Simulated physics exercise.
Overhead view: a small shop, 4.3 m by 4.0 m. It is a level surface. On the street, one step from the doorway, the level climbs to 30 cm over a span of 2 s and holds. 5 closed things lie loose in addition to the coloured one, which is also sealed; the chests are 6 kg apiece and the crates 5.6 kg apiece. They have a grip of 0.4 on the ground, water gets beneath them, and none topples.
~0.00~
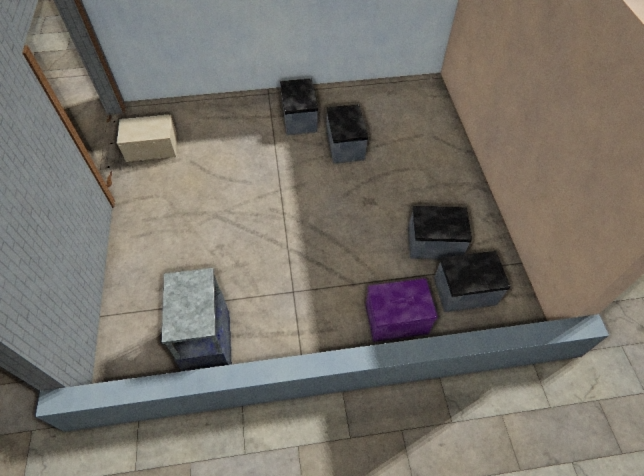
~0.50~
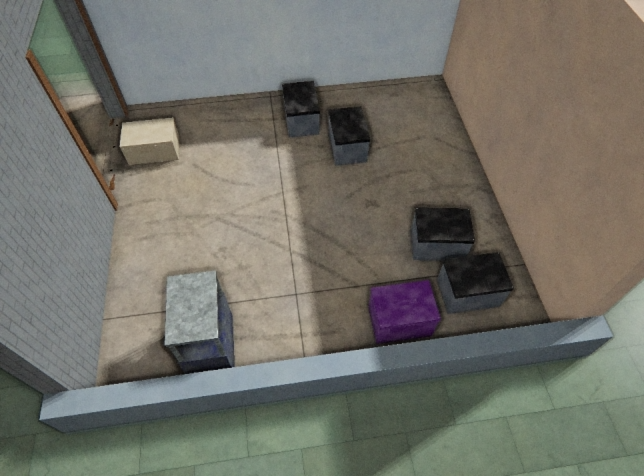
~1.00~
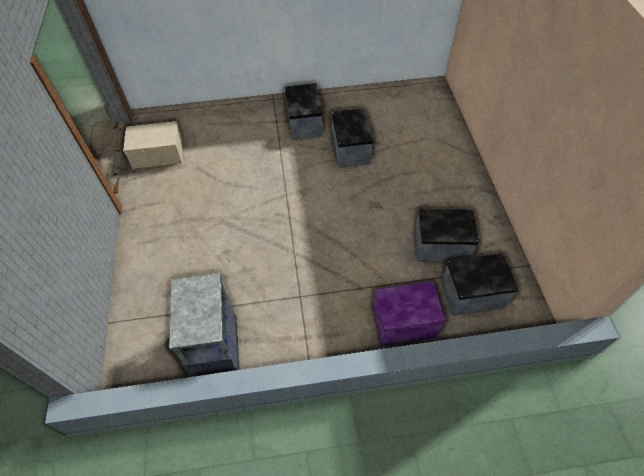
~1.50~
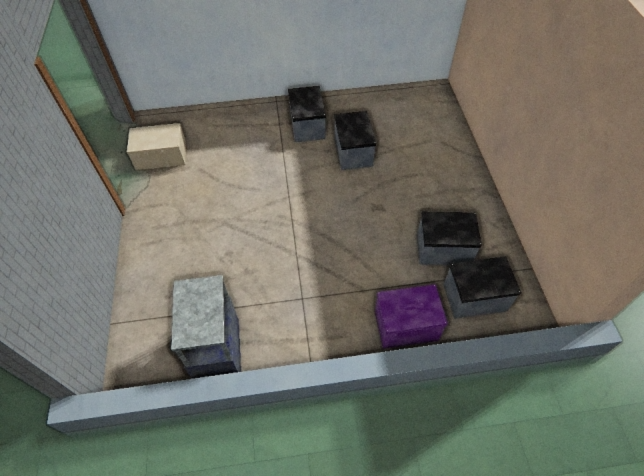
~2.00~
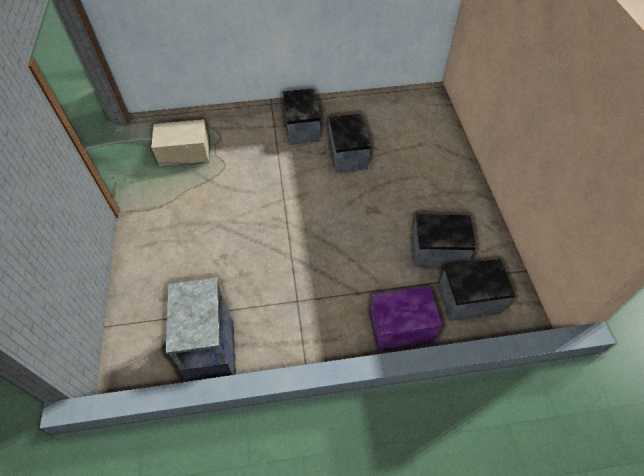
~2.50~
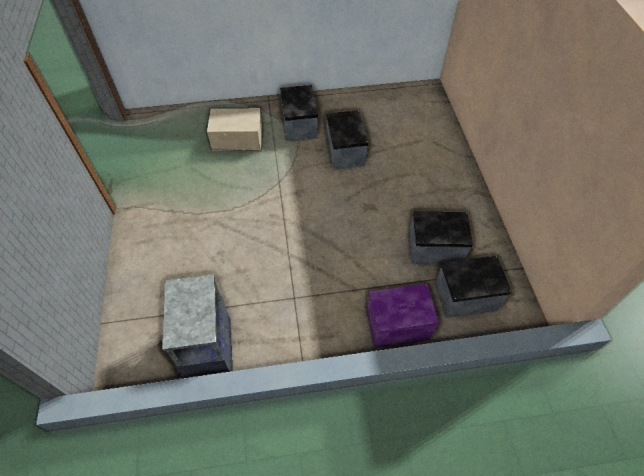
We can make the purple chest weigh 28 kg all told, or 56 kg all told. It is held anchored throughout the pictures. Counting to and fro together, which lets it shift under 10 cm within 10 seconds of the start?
I reckon the answer is neither of the two.
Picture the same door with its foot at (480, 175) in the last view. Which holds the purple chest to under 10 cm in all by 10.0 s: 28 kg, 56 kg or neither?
That way, only the big mass suffices.
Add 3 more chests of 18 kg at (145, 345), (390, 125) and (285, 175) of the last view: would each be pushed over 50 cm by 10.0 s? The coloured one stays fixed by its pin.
Listed in order, they go beneath the bar, over the bar, over the bar.
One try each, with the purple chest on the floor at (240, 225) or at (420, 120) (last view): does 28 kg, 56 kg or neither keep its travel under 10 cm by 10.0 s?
Respectively, the heavy option is needed and neither option succeeds.
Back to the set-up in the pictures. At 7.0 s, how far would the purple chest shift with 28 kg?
I'd put it at about 40 cm.
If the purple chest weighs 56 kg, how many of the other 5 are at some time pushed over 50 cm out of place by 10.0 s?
5 in all.
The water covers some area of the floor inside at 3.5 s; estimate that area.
Close to 10.0 m2, I'd say.
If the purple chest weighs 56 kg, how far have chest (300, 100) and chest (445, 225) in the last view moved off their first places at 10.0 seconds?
First 250 cm, then 300 cm.
After 3.5 s the purple chest would be 0 cm from its start with 28 kg and 0 cm from its start with 56 kg; 0 cm of water round it then.
After 4.5 s the purple chest would be 0 cm from its start with 28 kg and 0 cm from its start with 56 kg; 3 cm of water round it then.
After 7.0 s the purple chest would be 43 cm from its start with 28 kg and 4 cm from its start with 56 kg; 16 cm of water round it then.
After 10.0 s the purple chest would be 233 cm from its start with 28 kg and 37 cm from its start with 56 kg; 18 cm of water round it then.
